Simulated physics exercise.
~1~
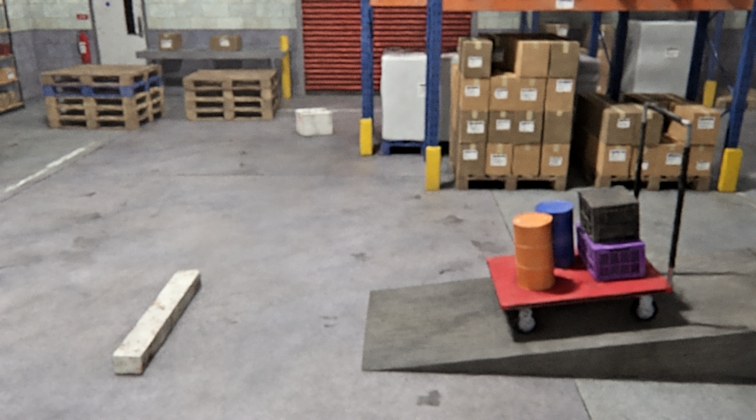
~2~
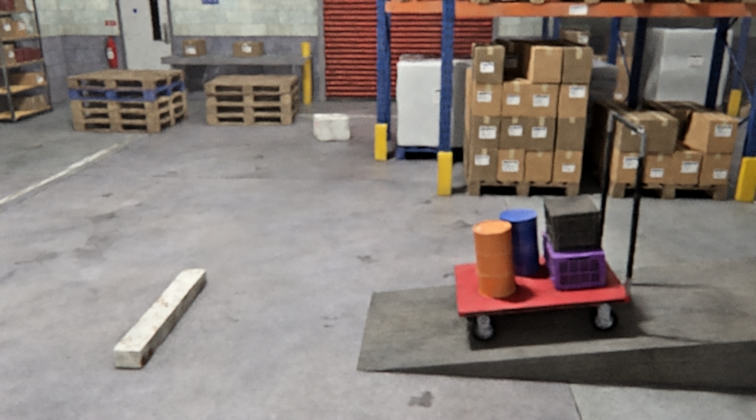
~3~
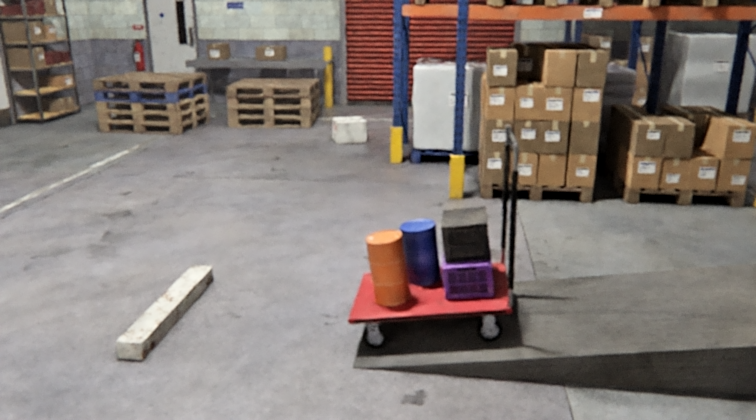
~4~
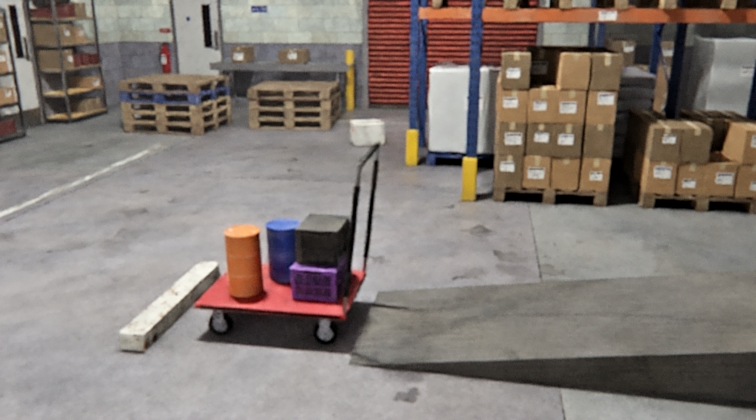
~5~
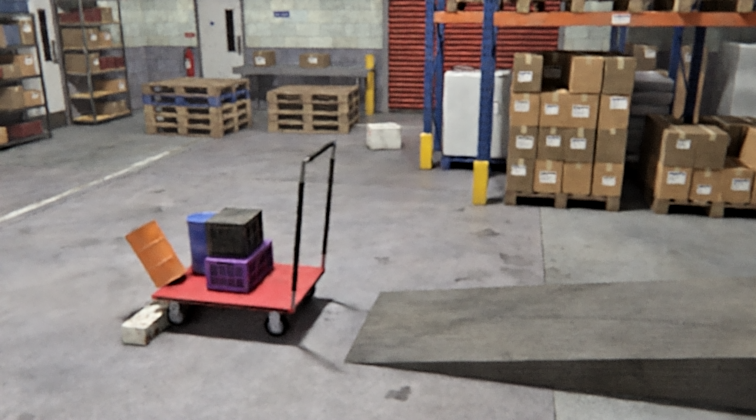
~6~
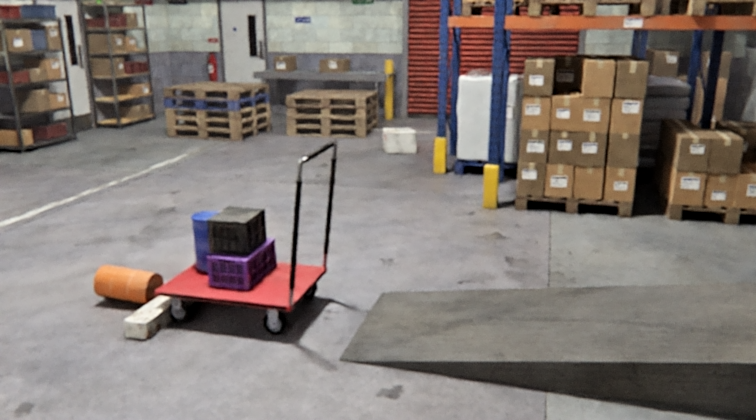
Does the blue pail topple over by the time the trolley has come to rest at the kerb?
No, the blue pail stays standing on the trolley, as does the black crate. Only the orange canister topples, ending on its side on the floor.
